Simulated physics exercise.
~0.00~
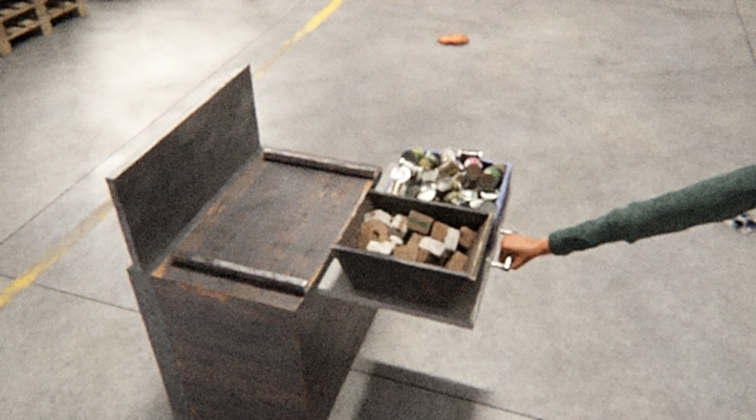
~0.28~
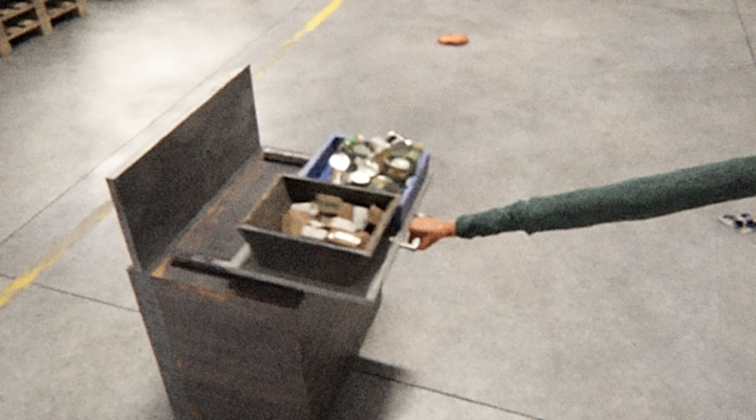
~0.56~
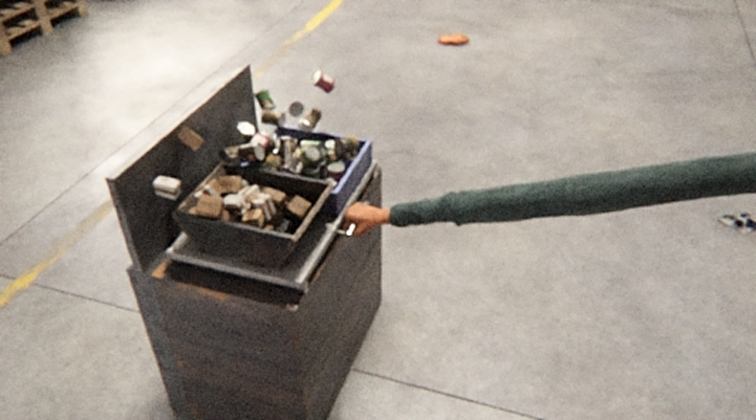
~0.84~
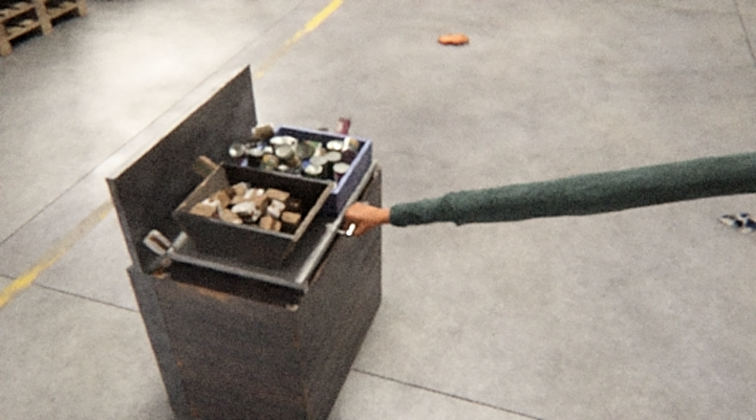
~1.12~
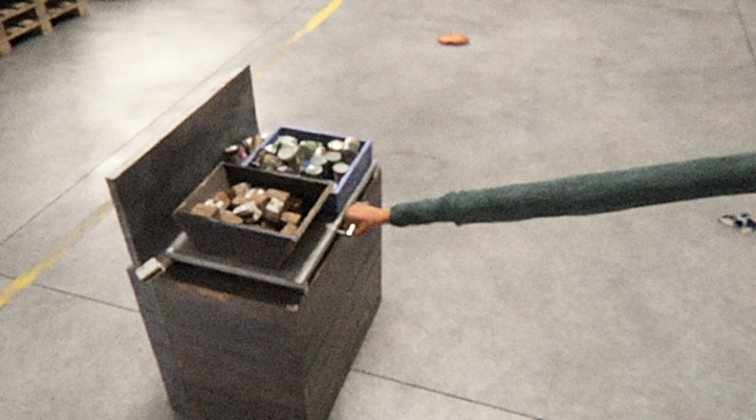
To begin with, a hand in a green sleeve grips the handle of a drawn-out shelf carrying a blue tray of small tins and a black tray of little parcels. The arm pushes the shelf left, over the dark cabinet and toward its upright back panel. As the shelf reaches its innermost position, tins and a few parcels fly up and forward toward the panel. The airborne goods drop, some landing outside the trays. Finally, the shelf rests with the hand still on it, both trays holding most of their goods, while a few pieces lie beside them.
